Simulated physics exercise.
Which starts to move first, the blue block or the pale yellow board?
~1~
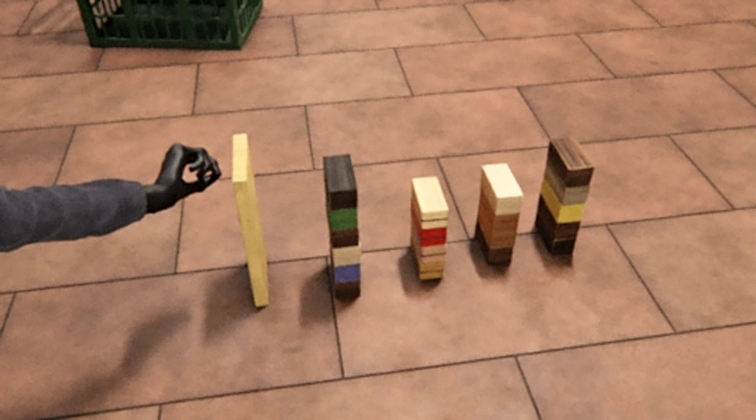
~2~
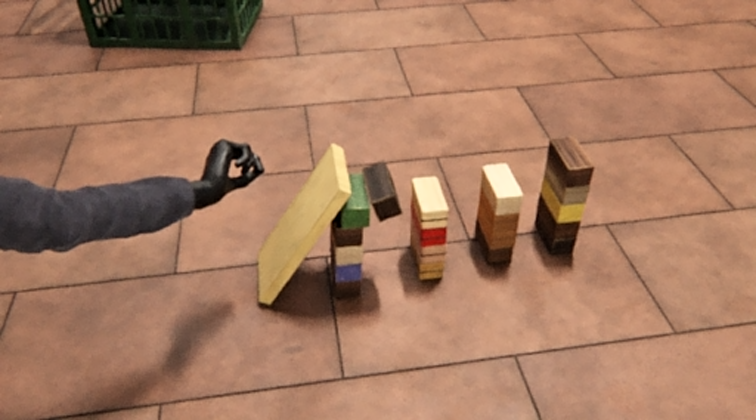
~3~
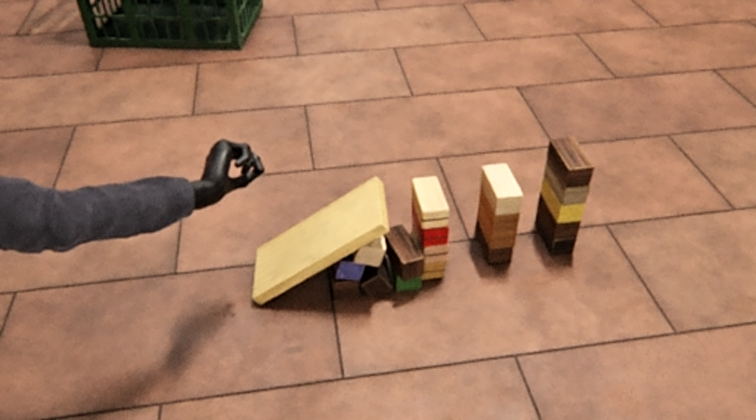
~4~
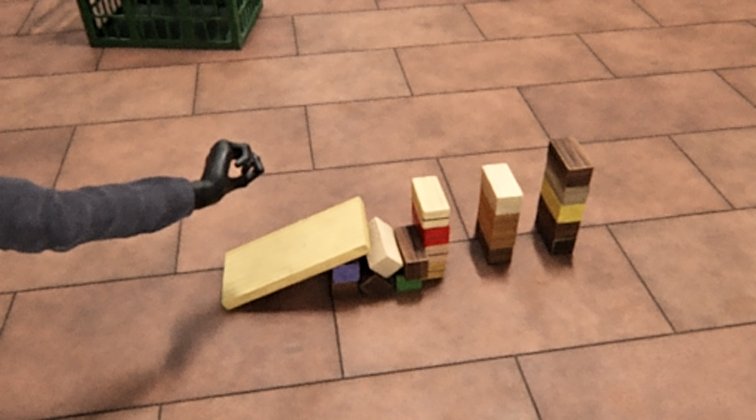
The pale yellow board starts to move first, leaning over while the blue block is still in place. The blue block shifts only afterward, as its stack collapses.
The clip shows a gloved hand tipping a pale yellow board to the right into the nearest of four stacks of wooden blocks, which collapses beneath it; the board slides back leftward and ends low on the rubble, while the other three stacks remain standing.
